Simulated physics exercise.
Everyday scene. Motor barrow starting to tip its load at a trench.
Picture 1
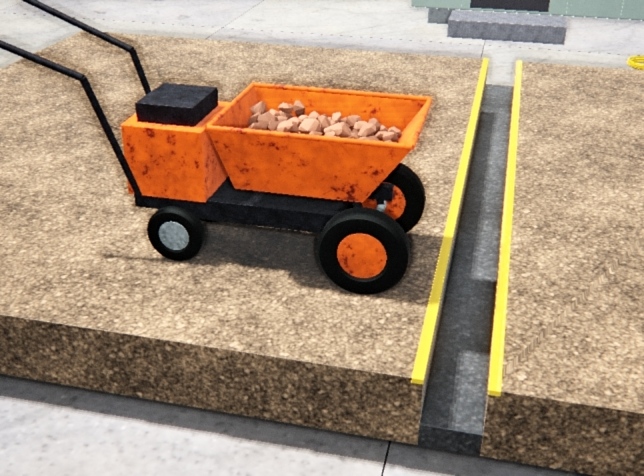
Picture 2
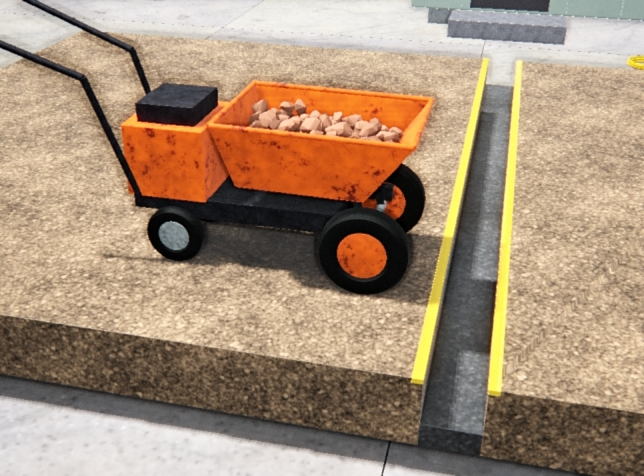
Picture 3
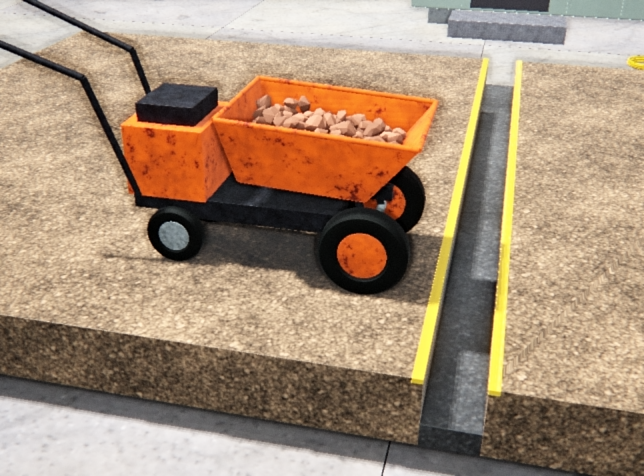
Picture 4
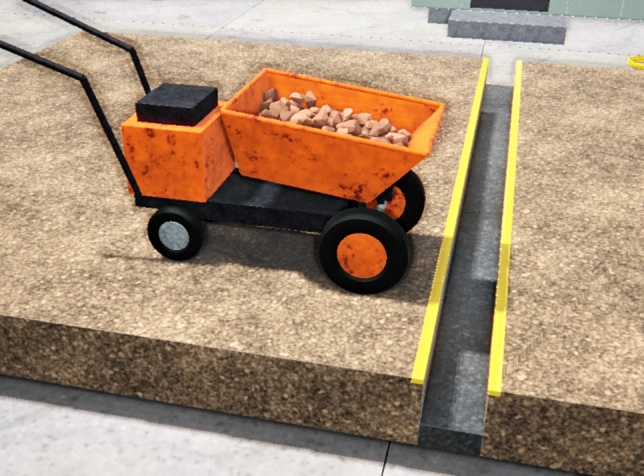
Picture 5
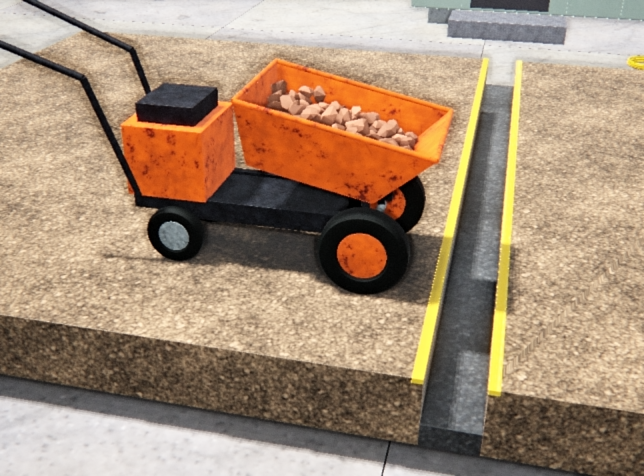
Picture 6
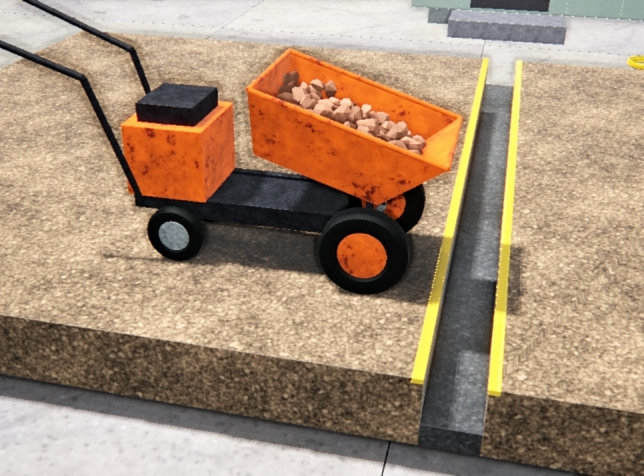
The clip opens on an orange motor barrow with black handles, its level skip loaded with rubble, standing on brown ground left of a narrow, yellow-edged trench. The skip's left end begins to rise slightly, then lifts further until the skip slants clearly down to the right, while the wheels stay still.
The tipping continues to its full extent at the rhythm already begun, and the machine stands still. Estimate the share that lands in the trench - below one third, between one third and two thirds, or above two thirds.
The share in the trench is below one third.
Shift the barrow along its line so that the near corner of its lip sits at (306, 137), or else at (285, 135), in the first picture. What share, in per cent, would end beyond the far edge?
That works out to 0 per cent for the first position and 0 per cent for the second.
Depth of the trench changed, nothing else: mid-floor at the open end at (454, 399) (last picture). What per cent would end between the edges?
About 10 per cent.
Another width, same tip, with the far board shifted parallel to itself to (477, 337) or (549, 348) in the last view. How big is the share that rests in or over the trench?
0 %, 90 %.
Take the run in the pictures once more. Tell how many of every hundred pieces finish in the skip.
30 per cent, roughly.
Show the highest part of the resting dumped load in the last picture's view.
I'd place the summit at about pixel (529, 260).
Soon, skip tipped steeply; all in the skip.
A while on, skip tipped right over; most in the skip; a stray few in or heaped over the trench; about a quarter beyond it; a stray few falling.
Towards the end, skip tipped right over; about a quarter in the skip; a small part in or heaped over the trench; about two thirds beyond it.
Finally, skip tipped right over; about a quarter in the skip; a small part in or heaped over the trench; about two thirds beyond it.
